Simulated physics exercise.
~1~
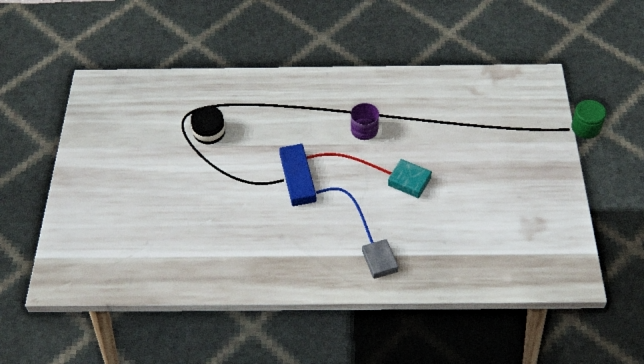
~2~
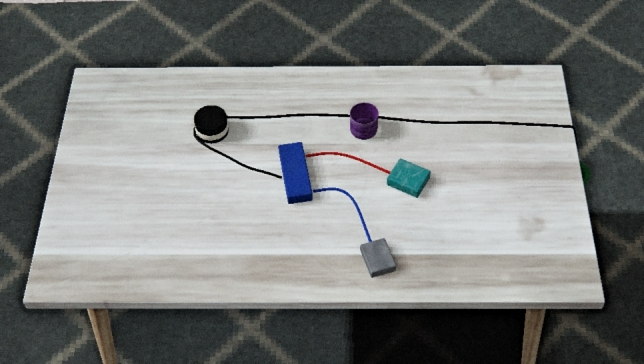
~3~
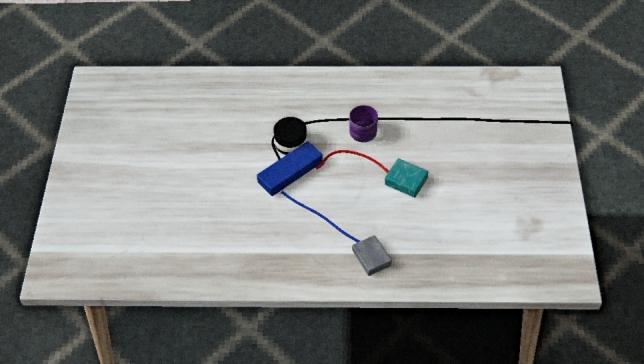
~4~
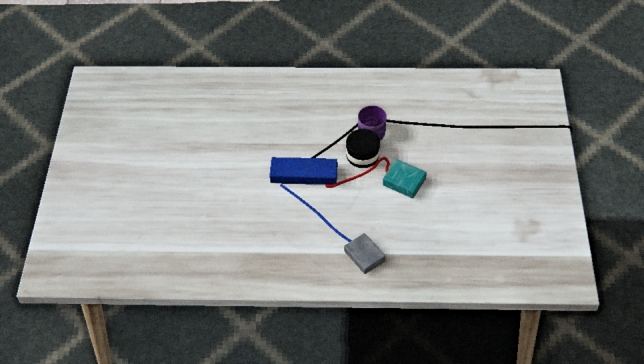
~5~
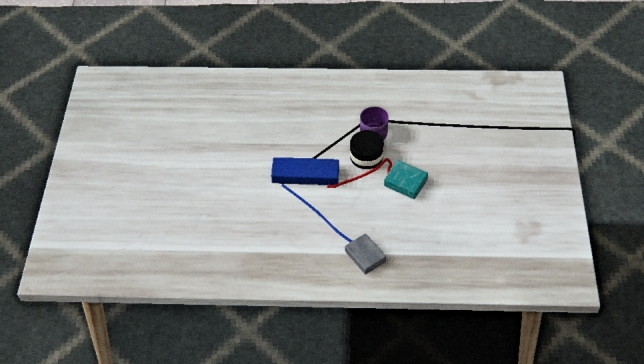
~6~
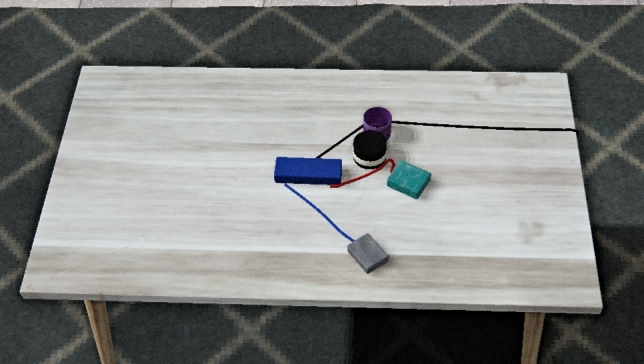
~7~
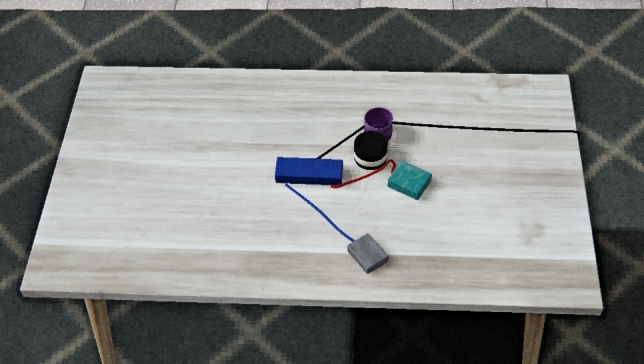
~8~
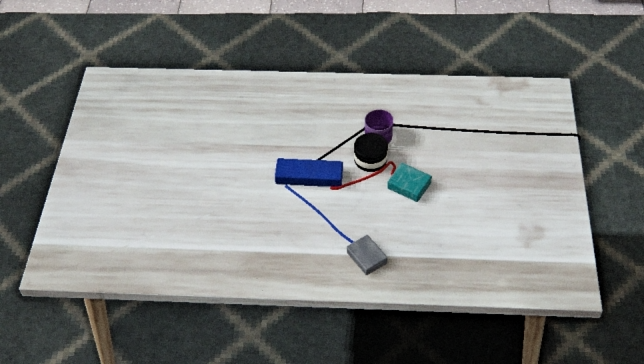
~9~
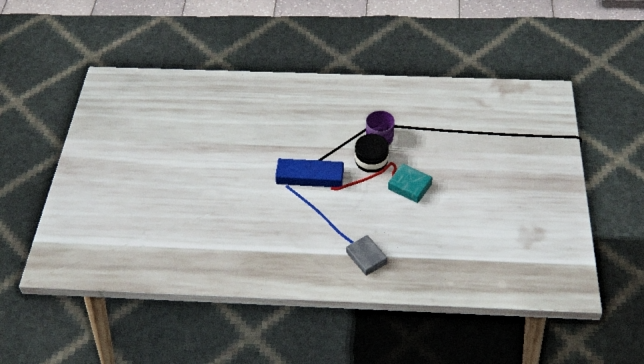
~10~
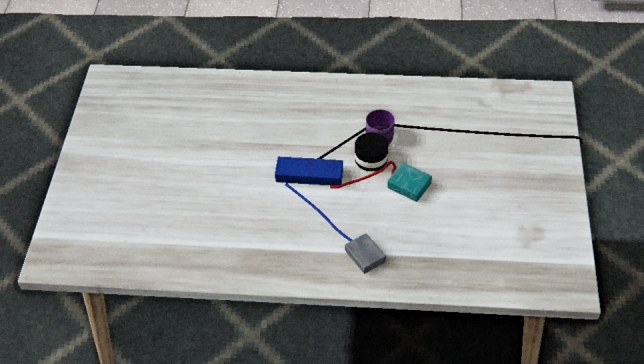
A pale wooden table held a blue block wired to small devices as a green cylinder dropped off the right edge, tugging the black cable; the black tin slid right, the block swung around, and everything settled with the tin against the purple cup.
